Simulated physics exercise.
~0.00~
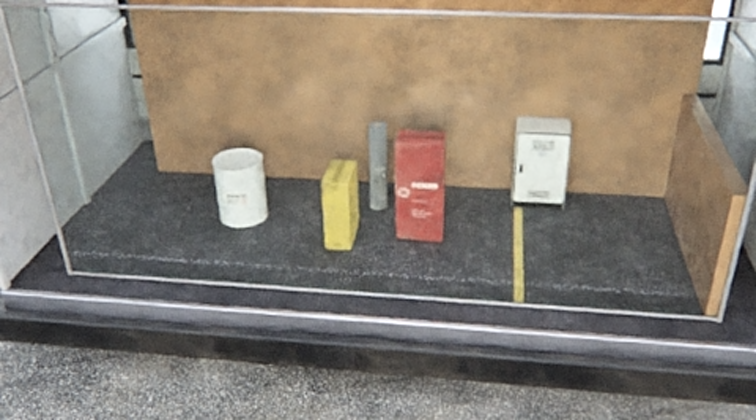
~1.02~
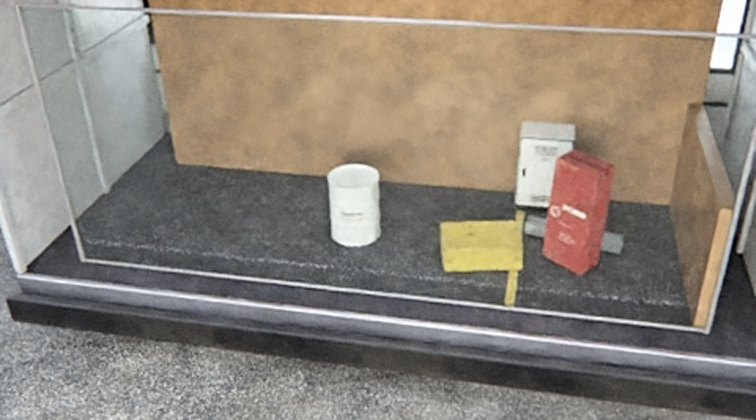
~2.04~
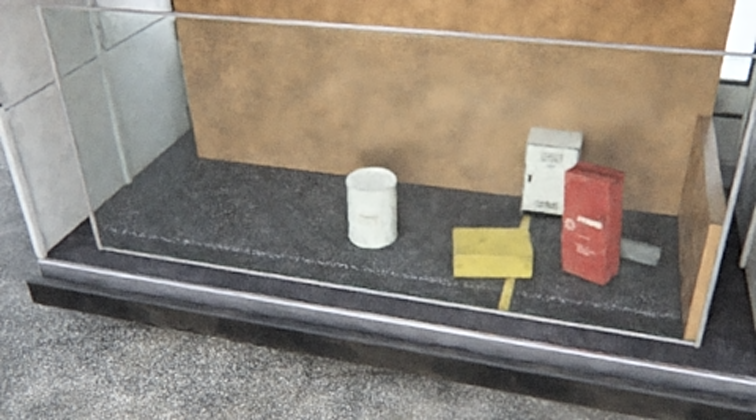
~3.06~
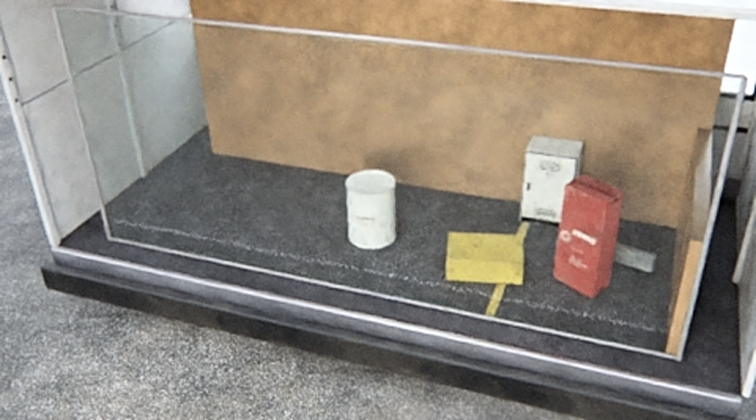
In a glass-fronted bay, loose items slide right and only the red box crosses the line.
